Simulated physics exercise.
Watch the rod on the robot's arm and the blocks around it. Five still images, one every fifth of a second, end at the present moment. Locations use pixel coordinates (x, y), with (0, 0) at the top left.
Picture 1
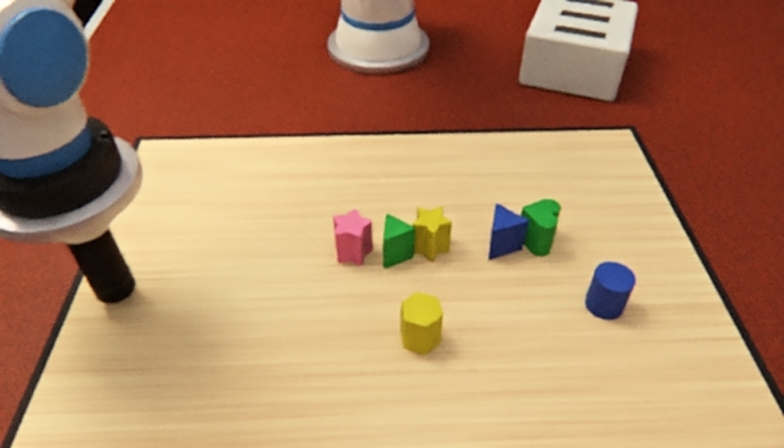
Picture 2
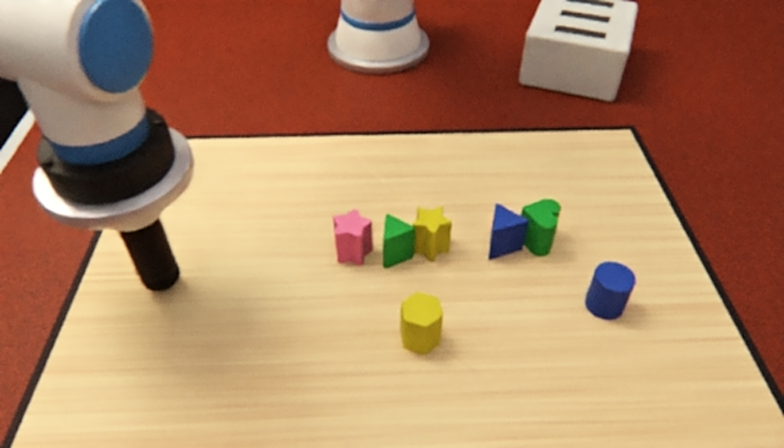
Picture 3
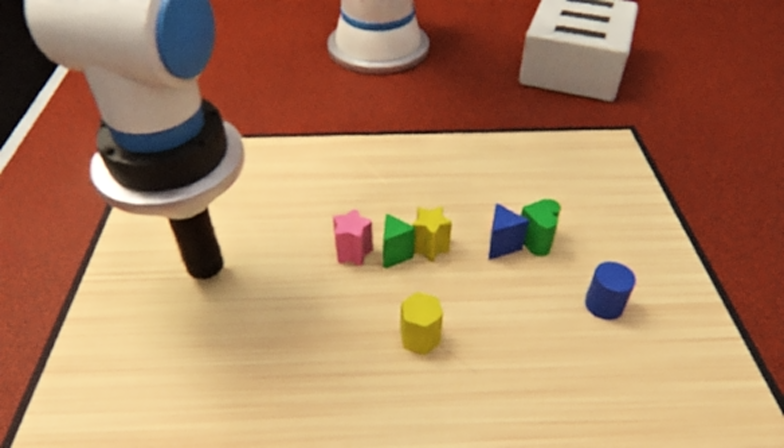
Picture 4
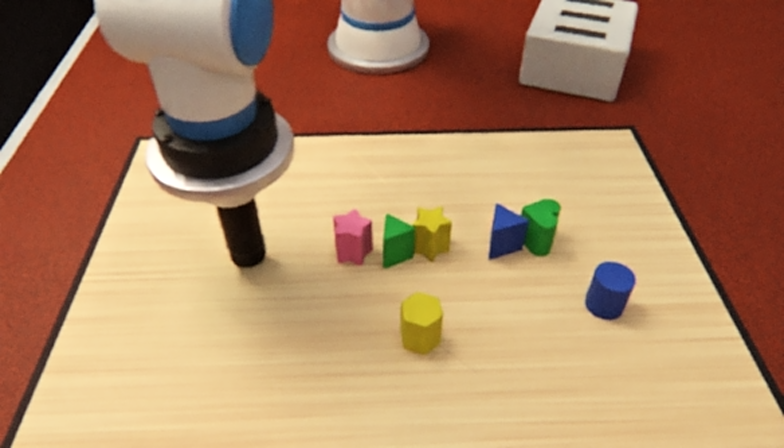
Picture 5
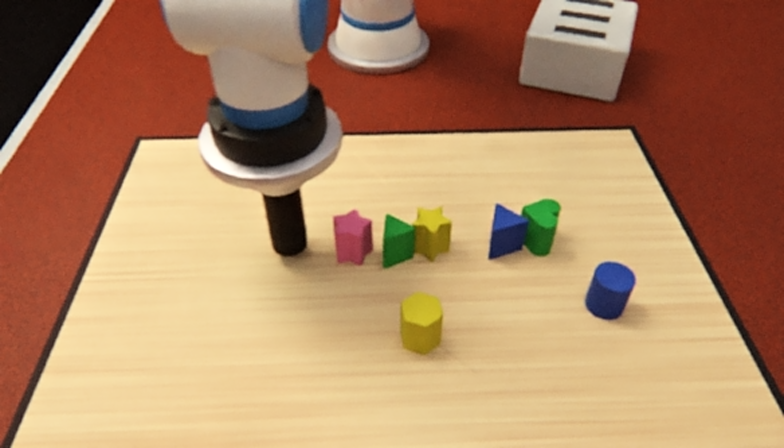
A robot arm moves its black rod rightward across the board, beside the still pink star.
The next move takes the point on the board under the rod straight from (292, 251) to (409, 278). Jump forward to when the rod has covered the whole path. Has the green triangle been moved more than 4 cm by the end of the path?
The answer is yes.
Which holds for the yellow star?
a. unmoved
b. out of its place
Answer: B.
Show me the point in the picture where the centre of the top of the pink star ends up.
The middle of its upper face will lie at (428, 227).
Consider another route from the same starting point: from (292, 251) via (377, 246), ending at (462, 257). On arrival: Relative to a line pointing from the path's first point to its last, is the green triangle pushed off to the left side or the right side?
The answer is right.
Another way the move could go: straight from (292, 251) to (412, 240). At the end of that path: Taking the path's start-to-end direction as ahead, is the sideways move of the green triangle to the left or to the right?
The green triangle goes right.
On the path given first. One third of the way, rod (329, 253); pink star (360, 222).
Two thirds of the way, rod (369, 261); pink star (397, 225), turned 25° anticlockwise; green triangle (426, 227); yellow star (446, 213).
At the end, rod (410, 271); pink star (428, 227), turned 50° anticlockwise; green triangle (457, 224), turned 25° anticlockwise; yellow hexagon unmoved; yellow star (462, 205), turned 20° anticlockwise.
